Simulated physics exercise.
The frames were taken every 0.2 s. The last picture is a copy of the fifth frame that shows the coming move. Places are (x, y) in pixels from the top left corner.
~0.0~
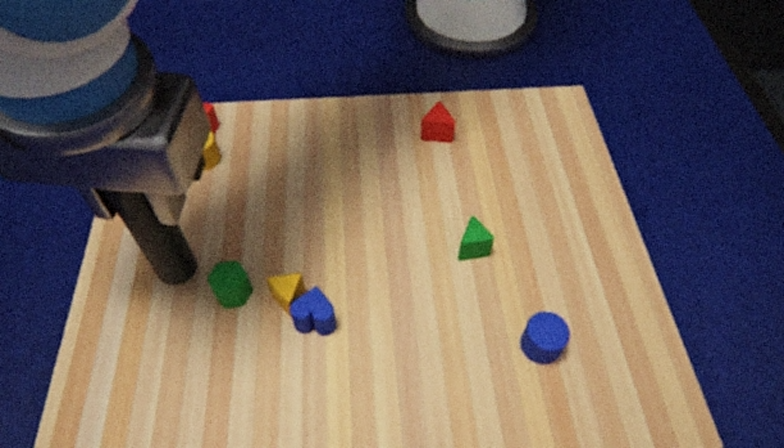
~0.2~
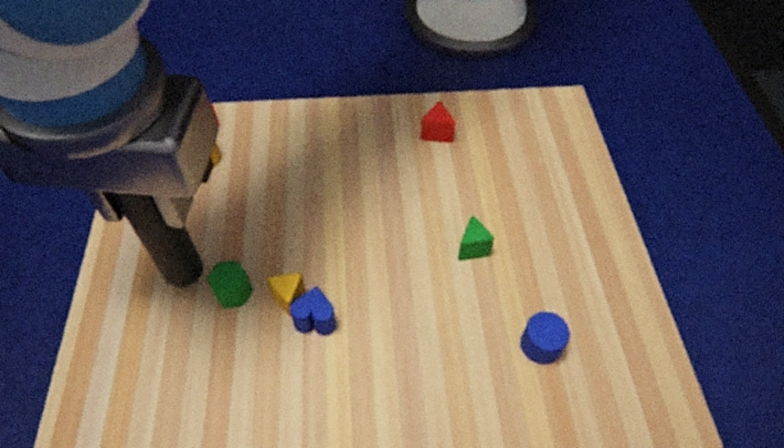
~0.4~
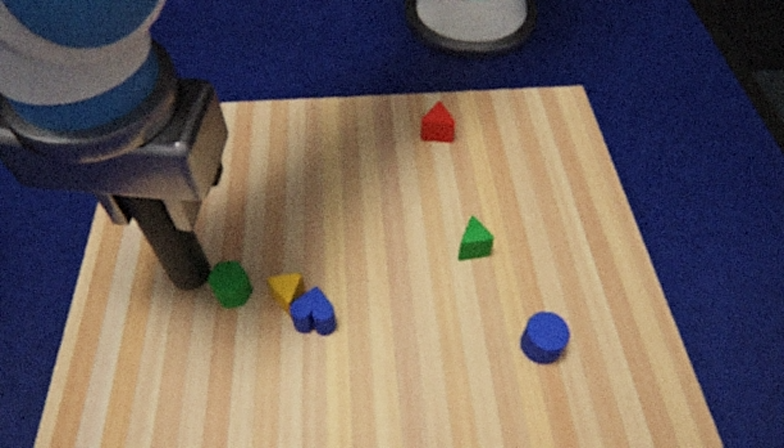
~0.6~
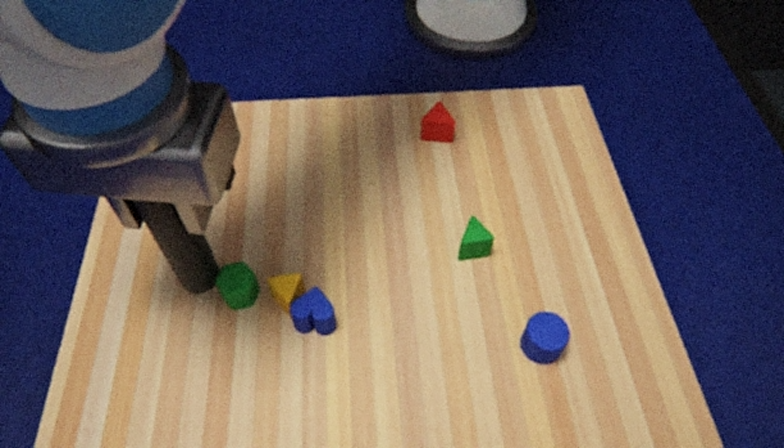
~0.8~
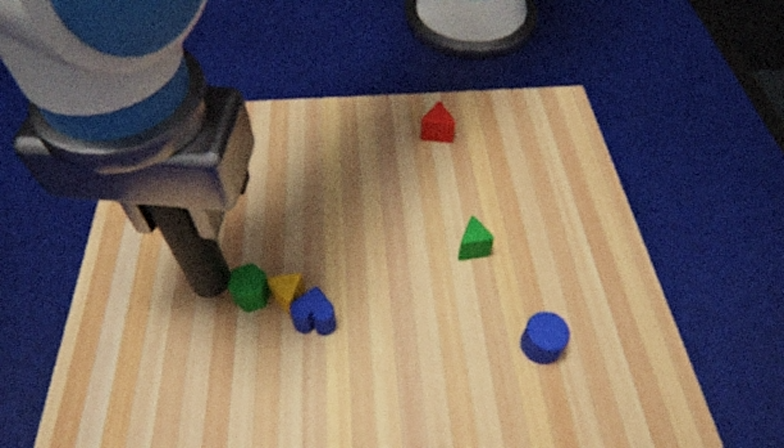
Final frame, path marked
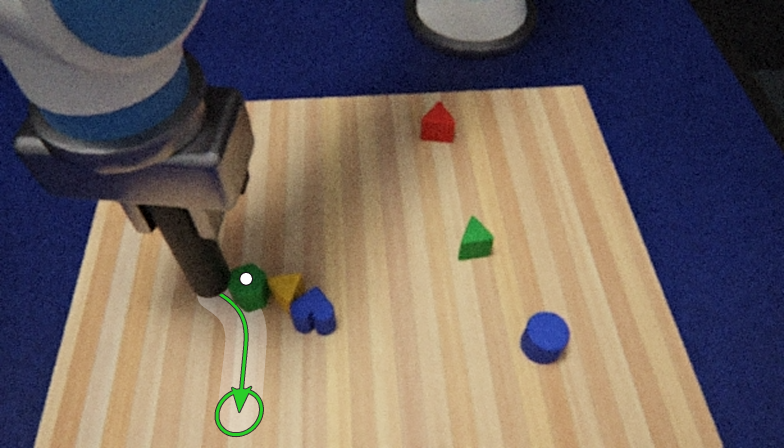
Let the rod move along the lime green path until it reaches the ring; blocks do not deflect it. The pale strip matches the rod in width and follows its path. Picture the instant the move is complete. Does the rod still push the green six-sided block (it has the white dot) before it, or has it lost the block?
In the end it is beside or behind the rod.
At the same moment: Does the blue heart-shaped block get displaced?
I'd say no.
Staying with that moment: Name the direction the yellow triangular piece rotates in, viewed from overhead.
Answer: Clockwise.
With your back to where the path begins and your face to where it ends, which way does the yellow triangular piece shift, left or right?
Out to the left.
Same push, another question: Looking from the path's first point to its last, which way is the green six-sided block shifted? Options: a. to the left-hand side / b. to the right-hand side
a.
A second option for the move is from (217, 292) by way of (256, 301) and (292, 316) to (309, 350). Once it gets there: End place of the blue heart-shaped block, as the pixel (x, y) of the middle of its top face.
Expect it around (345, 326).
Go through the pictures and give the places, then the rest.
The first picture shows rod's lower end at (178, 269); green six-sided block at (226, 276); yellow triangular piece at (285, 284); blue heart-shaped block at (312, 305).
The second picture shows rod at (184, 271); blocks still.
The third picture shows rod at (191, 274); blocks still.
The fourth picture shows rod at (201, 277); green six-sided block at (234, 277).
The fifth picture shows rod at (212, 281); green six-sided block at (246, 279); yellow triangular piece at (285, 284); blue heart-shaped block at (312, 305).
Drawn move, from (217, 292) by way of (244, 321) and (244, 364) to (239, 412); the dot is on the green six-sided block.
What follows on the original path. One third of the way, rod at (239, 310); green six-sided block at (276, 289), turned 65° anticlockwise; yellow triangular piece at (306, 279), turned 35° clockwise.
Two thirds of the way, rod at (239, 355); green six-sided block at (276, 289), turned 65° anticlockwise; yellow triangular piece at (306, 280), turned 35° clockwise.
At the end, rod at (234, 404); green six-sided block at (276, 289), turned 65° anticlockwise; yellow triangular piece at (306, 280), turned 35° clockwise; blue heart-shaped block still.
